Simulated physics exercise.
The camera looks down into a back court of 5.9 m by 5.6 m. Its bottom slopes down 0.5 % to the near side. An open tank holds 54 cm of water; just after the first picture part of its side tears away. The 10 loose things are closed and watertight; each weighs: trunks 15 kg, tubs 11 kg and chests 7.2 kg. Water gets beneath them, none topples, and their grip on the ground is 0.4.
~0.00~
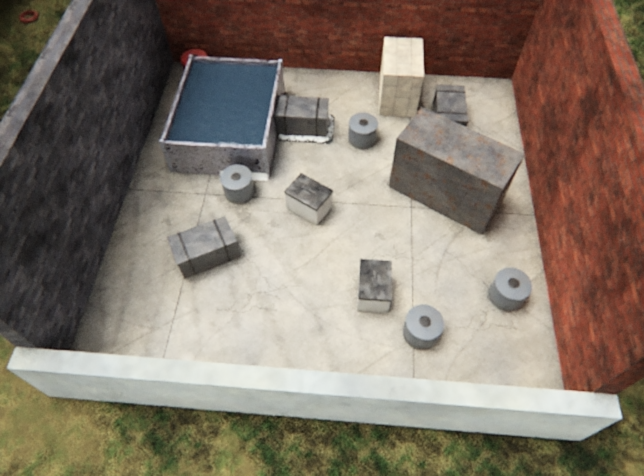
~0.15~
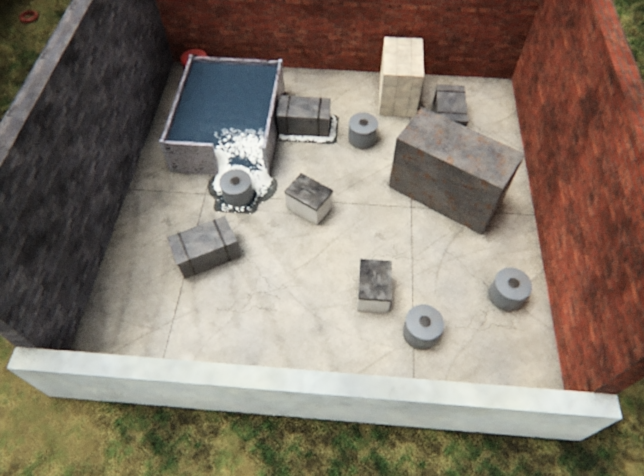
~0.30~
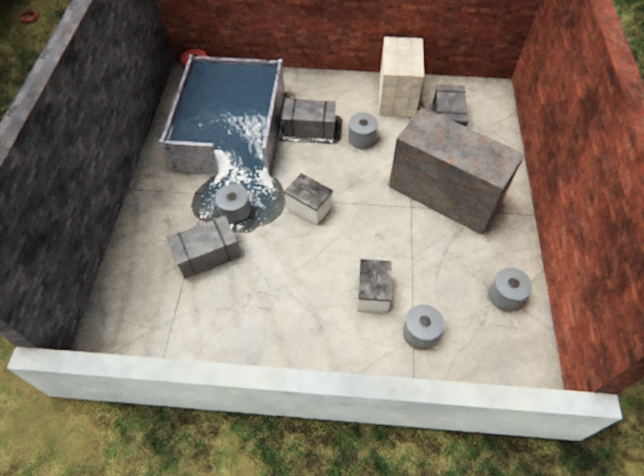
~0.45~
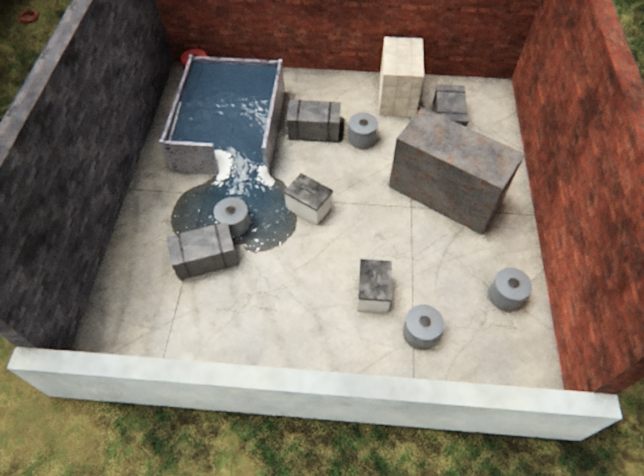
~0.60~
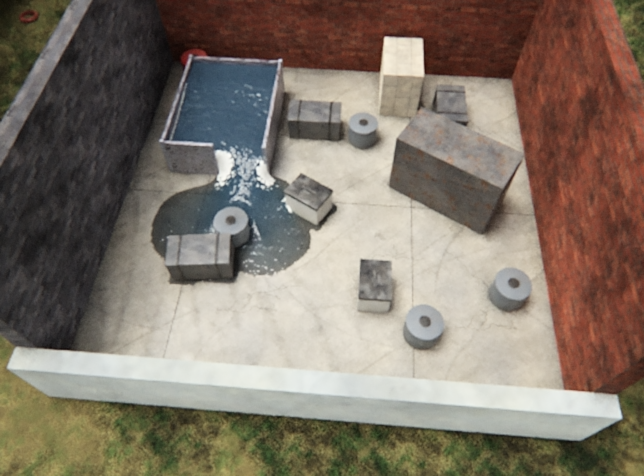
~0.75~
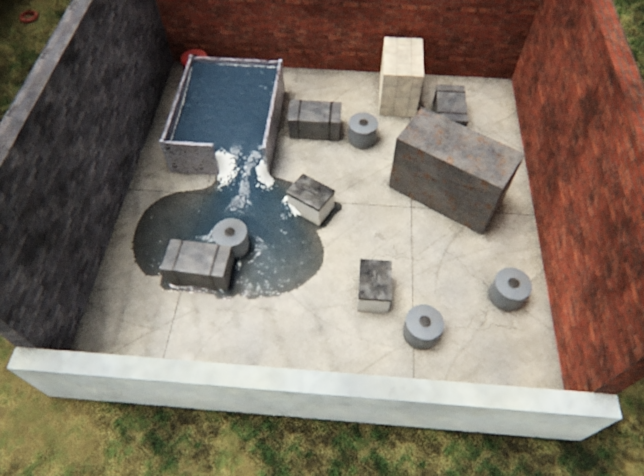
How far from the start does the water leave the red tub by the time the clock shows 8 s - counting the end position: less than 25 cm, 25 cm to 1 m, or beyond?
The red tub barely shifts.
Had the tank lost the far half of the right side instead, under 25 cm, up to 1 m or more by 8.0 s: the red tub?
In that case the red tub travels far.
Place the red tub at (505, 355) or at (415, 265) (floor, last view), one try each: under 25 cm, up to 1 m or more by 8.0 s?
In that order: It gets carried off; it holds its place.
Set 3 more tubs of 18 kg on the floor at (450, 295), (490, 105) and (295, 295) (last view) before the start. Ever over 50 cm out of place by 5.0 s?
In that order: Less, less, past it.
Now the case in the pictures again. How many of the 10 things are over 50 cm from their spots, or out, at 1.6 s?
By then 3.
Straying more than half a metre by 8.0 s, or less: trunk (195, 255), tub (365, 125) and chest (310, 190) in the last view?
In turn: Past it, short of it, over.
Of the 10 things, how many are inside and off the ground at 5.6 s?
At that moment 3.
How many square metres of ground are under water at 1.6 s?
Roughly 13 m2.
After 1.6 s the red tub is near (194, 58), 0.0 m from its start, aground; 0 afloat.
After 3.6 s the red tub is near (194, 58), 0.0 m from its start, aground; 1 afloat.
After 5.6 s the red tub is near (194, 58), 0.0 m from its start, aground; 3 afloat.
After 8.0 s the red tub is near (197, 58), 0.1 m from its start, aground; 3 afloat.
